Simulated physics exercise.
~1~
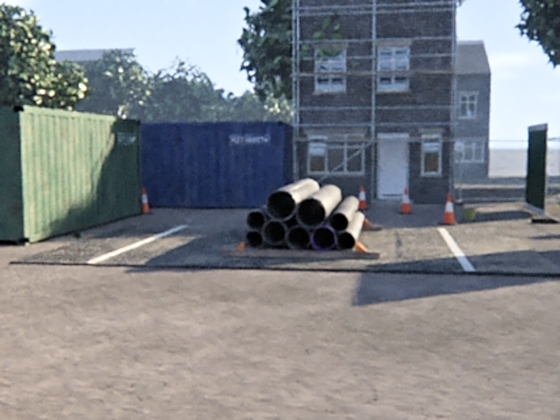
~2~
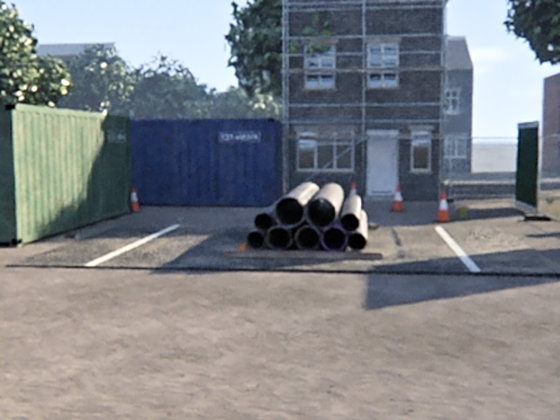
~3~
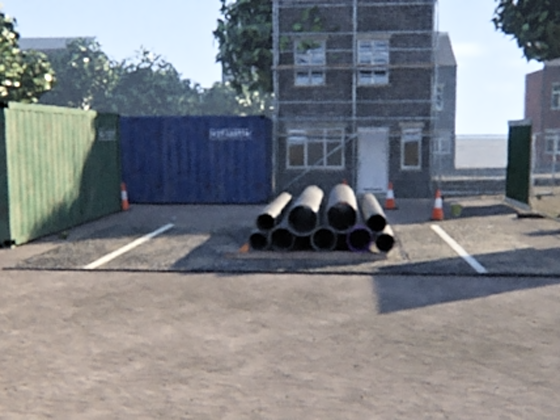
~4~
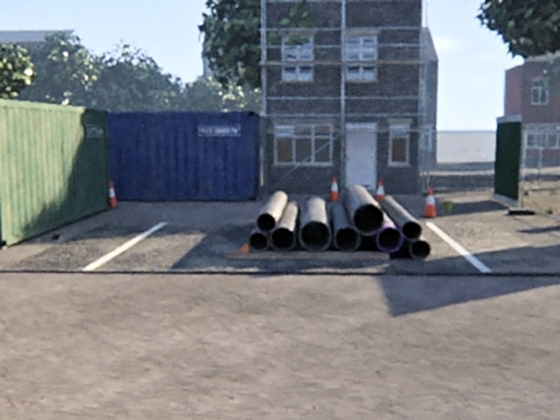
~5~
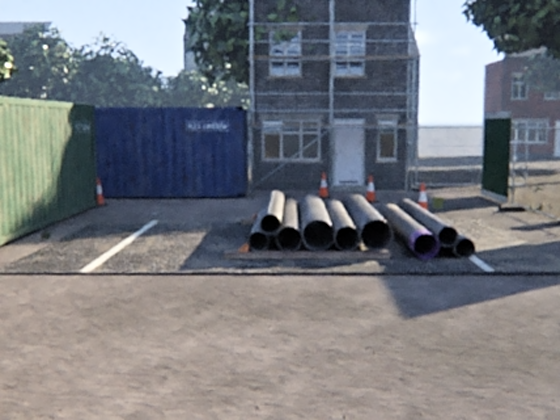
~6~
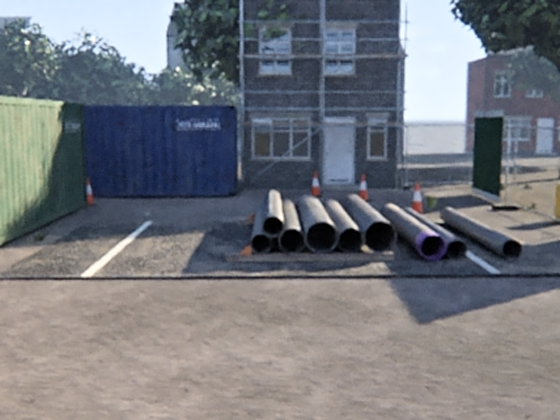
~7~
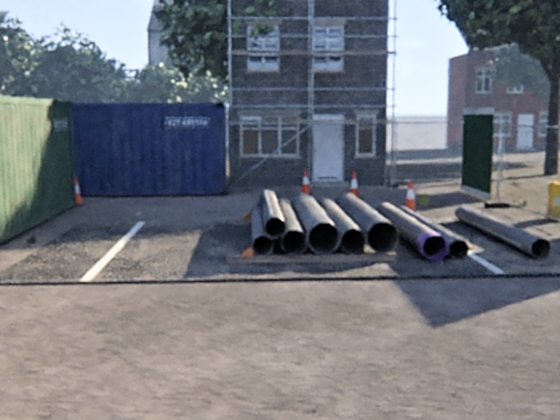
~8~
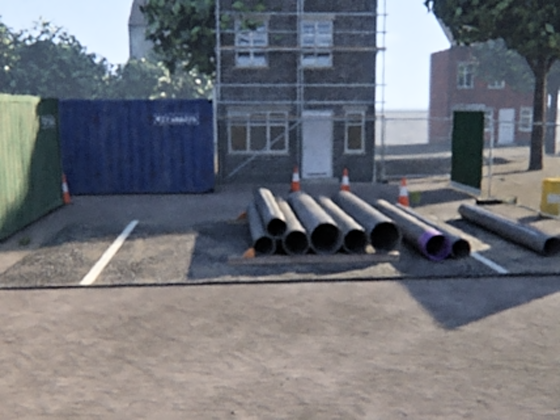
Stack of nine pipes collapsing rightward, the purple-rimmed one rolling off the timbers and settling just short of the white line.
